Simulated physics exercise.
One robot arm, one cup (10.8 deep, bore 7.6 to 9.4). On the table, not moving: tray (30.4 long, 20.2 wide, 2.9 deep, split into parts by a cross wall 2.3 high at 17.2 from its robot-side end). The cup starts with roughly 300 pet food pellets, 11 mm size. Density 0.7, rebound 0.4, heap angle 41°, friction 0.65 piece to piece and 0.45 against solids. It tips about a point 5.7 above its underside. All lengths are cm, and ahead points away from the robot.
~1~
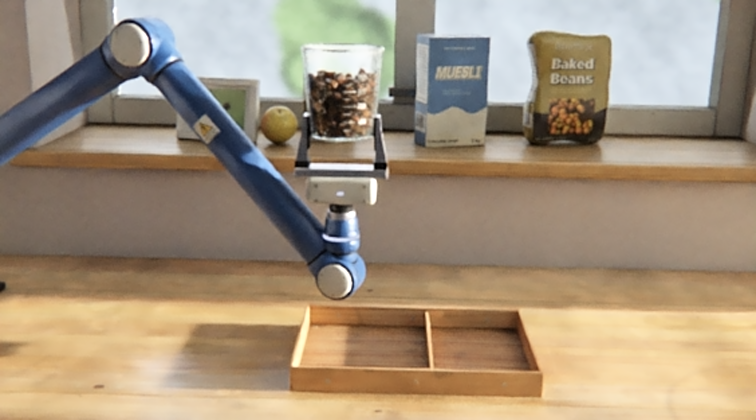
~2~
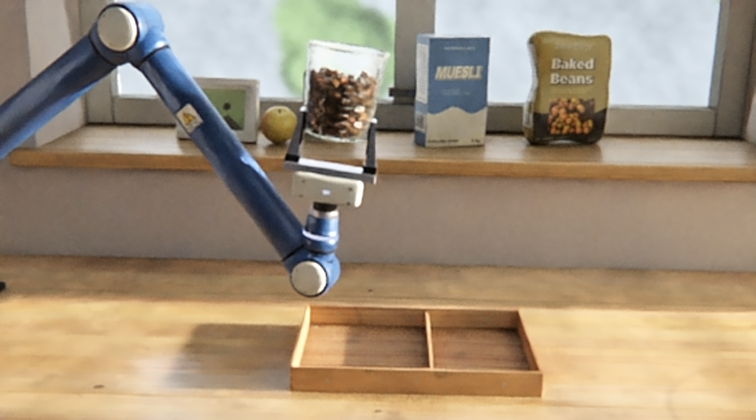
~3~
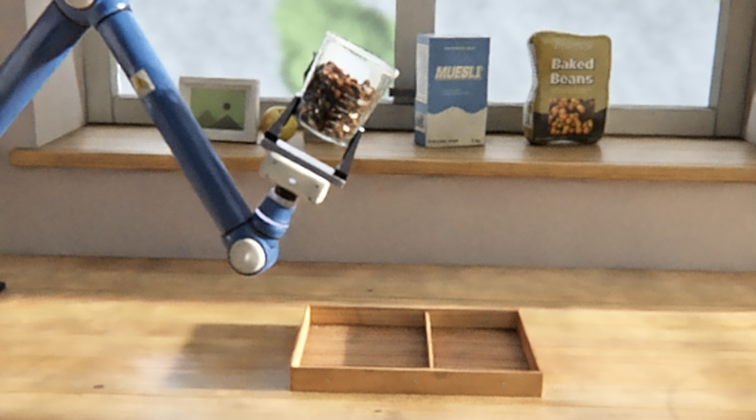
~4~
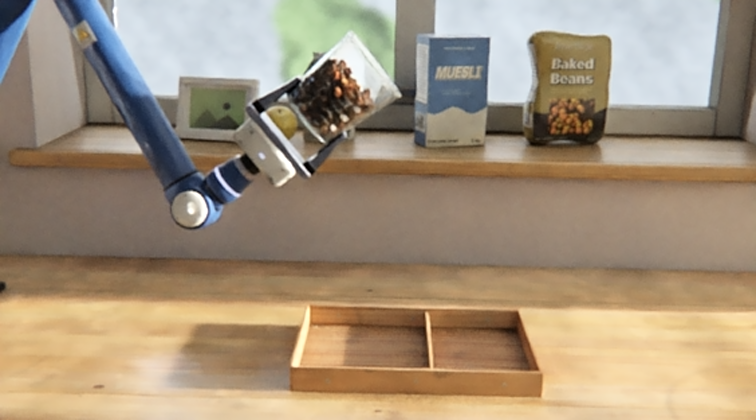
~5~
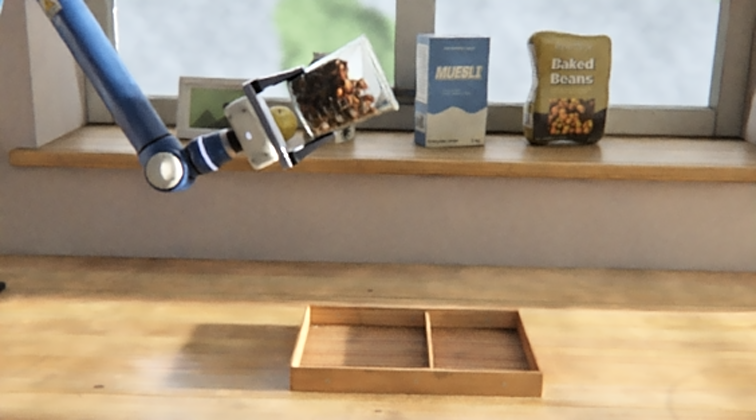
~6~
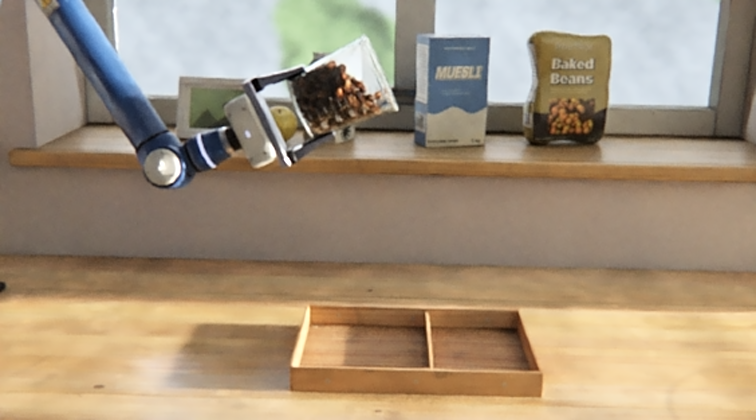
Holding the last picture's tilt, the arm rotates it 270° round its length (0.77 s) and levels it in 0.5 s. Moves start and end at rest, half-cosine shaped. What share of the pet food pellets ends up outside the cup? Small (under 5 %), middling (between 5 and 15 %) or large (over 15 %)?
Outside the cup the share is small, under 5 %.
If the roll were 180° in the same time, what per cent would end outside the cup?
In that case some 0 per cent.
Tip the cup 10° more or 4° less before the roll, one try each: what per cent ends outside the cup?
Some 5 and 0 per cent.
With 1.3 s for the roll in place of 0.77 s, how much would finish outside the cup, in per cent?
It would be near 0 per cent.
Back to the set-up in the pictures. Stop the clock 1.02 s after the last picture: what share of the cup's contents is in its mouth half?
Roughly 35 per cent.
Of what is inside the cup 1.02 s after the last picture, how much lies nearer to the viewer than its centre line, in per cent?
Some 45 per cent.
Then, 0.51 s later, tipped 65°, highest piece 40 above the table; 299 in the cup.
Then, 1.02 s later, tipped 33°, highest piece 39 above the table; 298 in the cup, 1 in the robot-side part.
Then, 1.47 s later, upright, highest piece 41 above the table; 298 in the cup, 1 in the far-side part.
Then, 2.17 s later, upright, highest piece 41 above the table; 298 in the cup, 1 in the far-side part.
At rest, 298 in the cup, 1 in the far-side part. That is 0 % outside the cup.
